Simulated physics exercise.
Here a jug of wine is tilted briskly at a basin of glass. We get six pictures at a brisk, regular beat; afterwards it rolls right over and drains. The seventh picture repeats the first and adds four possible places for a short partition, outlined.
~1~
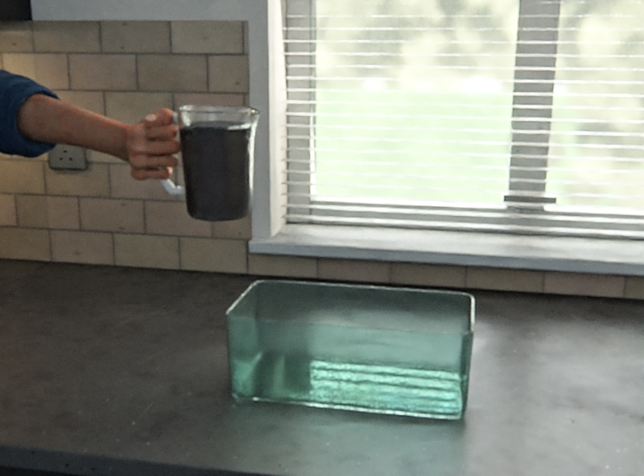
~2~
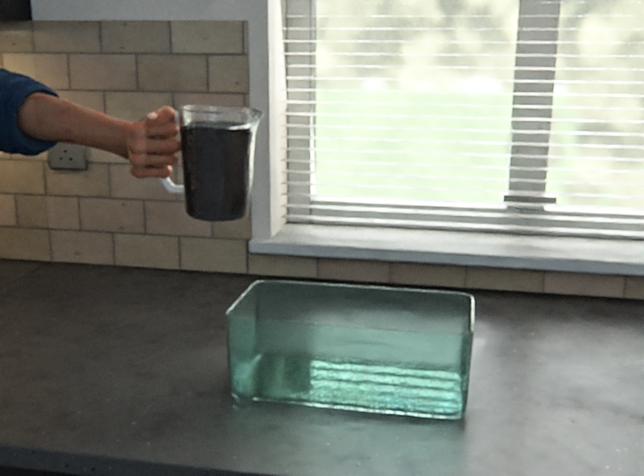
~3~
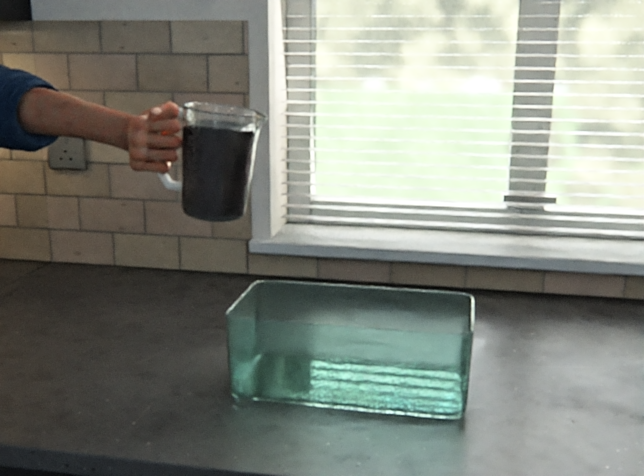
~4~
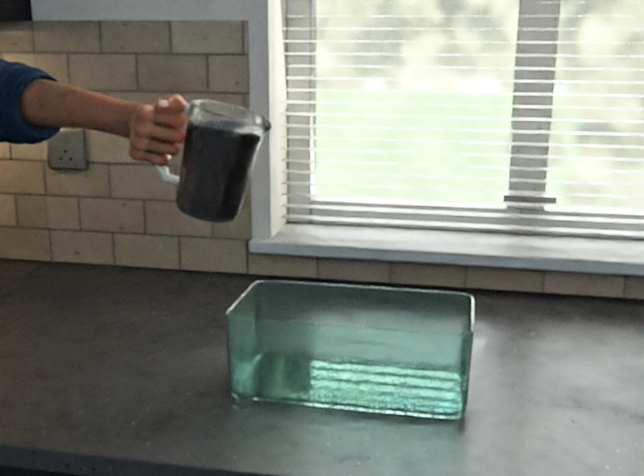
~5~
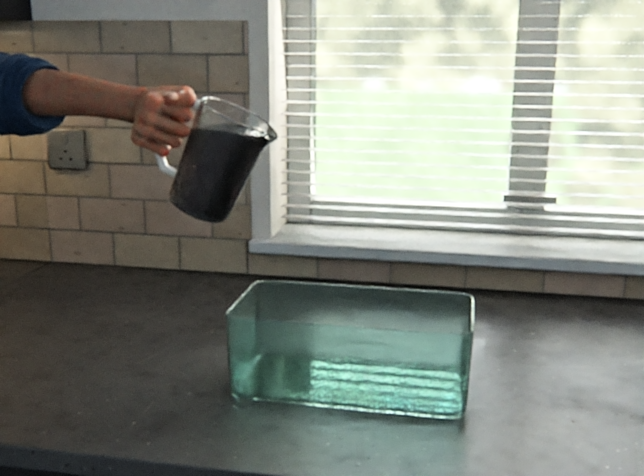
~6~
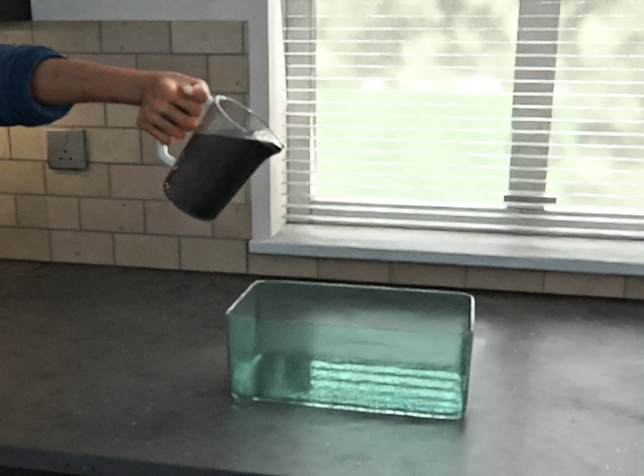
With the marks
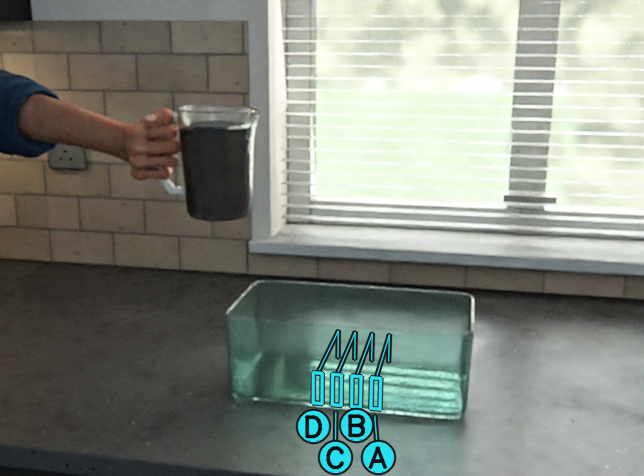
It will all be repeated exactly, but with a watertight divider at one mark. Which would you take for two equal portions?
D beats the others.
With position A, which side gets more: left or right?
The left one.
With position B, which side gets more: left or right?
The left side.
In cyan, A at (374, 415); B at (355, 413); C at (335, 411); D at (316, 410).
If A is chosen, about 86 % ends left of the wall and 11 % right of it; 3 % is lost outside.
If B is chosen, about 87 % ends left of the wall and 7 % right of it; 6 % is lost outside.
If C is chosen, about 80 % ends left of the wall and 11 % right of it; 9 % is lost outside.
If D is chosen, about 50 % ends left of the wall and 47 % right of it; 3 % is lost outside.
